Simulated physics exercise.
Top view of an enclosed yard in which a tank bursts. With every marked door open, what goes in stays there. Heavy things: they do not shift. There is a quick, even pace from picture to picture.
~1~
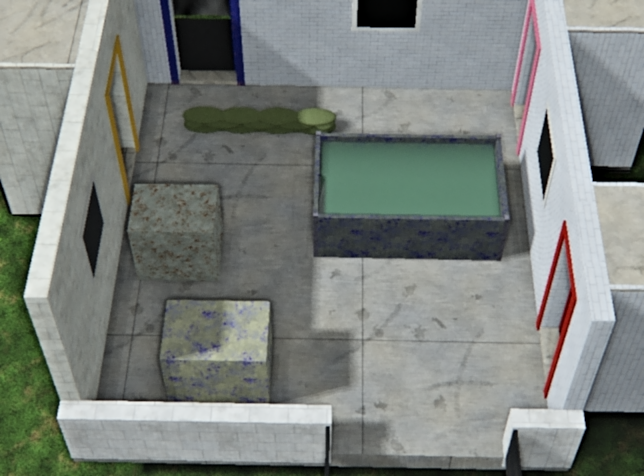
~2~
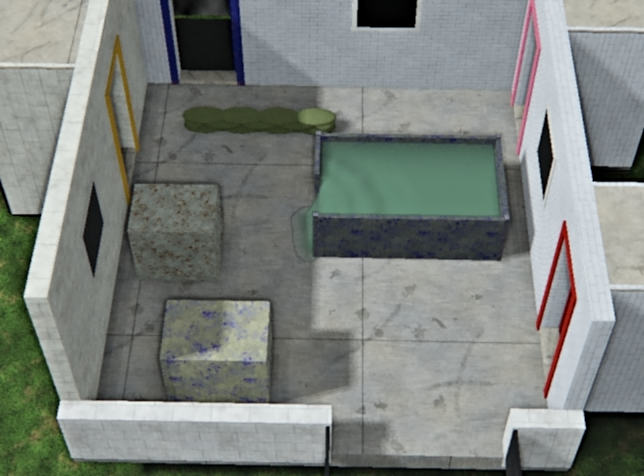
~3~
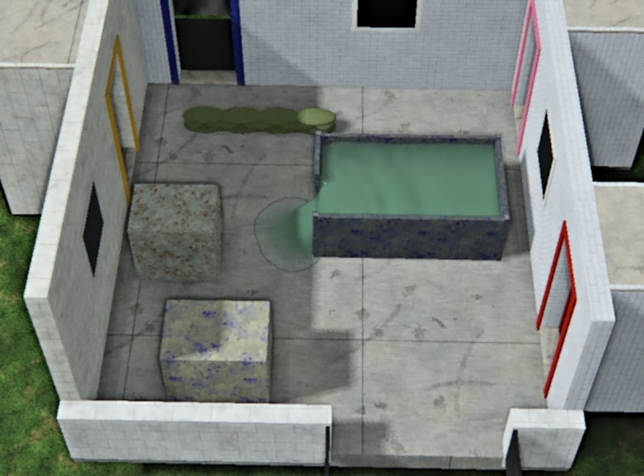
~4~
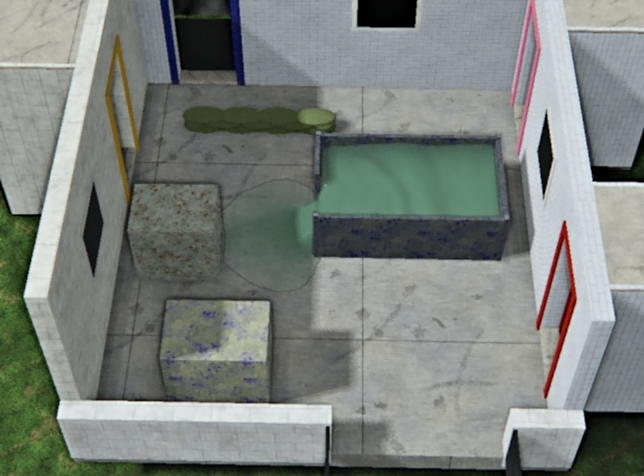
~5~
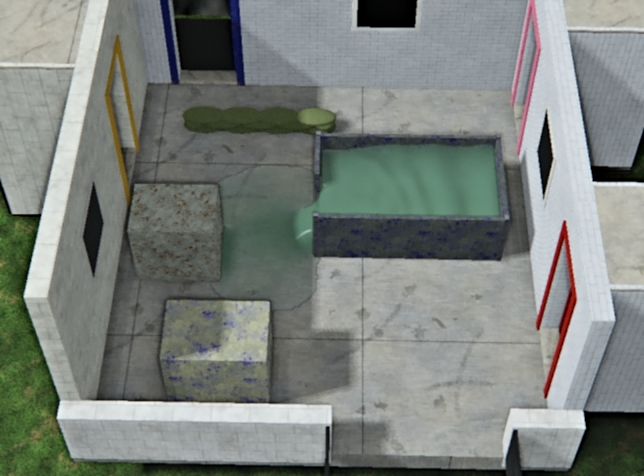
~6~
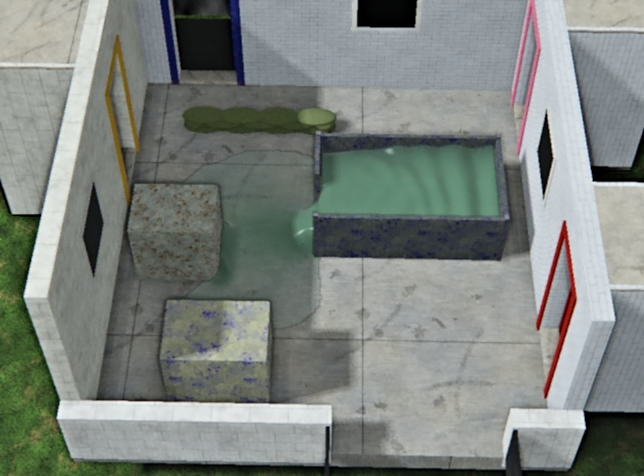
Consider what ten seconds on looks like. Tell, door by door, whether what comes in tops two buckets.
As I see it, the blue door gets too much water coming through, the red door doesn't get too much water coming through, the pink door gets too much water coming through, the yellow door gets too much water coming through.
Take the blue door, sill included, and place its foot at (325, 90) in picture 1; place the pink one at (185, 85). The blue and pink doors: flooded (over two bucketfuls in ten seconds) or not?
Well, the blue door falls below the limit, but the pink door overflows.
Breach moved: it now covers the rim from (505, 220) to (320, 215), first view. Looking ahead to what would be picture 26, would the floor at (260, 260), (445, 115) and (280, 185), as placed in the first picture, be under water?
Sequence: Spared / spared / spared.
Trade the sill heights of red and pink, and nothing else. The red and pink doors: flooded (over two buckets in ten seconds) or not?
Then: Red takes more, pink lets less in.
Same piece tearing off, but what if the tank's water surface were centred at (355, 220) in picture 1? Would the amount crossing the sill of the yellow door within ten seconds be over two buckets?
Result for yellow: It doesn't reach it.
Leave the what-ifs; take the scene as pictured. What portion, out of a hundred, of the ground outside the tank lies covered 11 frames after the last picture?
It comes to 35 per cent.
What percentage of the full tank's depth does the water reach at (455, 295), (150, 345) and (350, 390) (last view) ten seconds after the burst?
Going in order, roughly 10, 8 and 4 %.
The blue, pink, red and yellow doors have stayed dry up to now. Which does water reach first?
Answer: The yellow door.
A moment on, water covers 25 % of the floor; the blue door not reached, the red door not reached, the pink door not reached, the yellow door under two buckets in.
Next, water covers 35 % of the floor; the blue door not reached, the red door not reached, the pink door not reached, the yellow door over two buckets in.
Then, water covers 65 % of the floor; the blue door under two buckets in, the red door not reached, the pink door not reached, the yellow door far over two buckets in.
Later, water covers 90 % of the floor; the blue door over two buckets in, the red door wet at the sill, nothing in, the pink door under two buckets in, the yellow door far over two buckets in.
In the end, water covers 95 % of the floor; the blue door far over two buckets in, the red door under two buckets in, the pink door over two buckets in, the yellow door far over two buckets in.
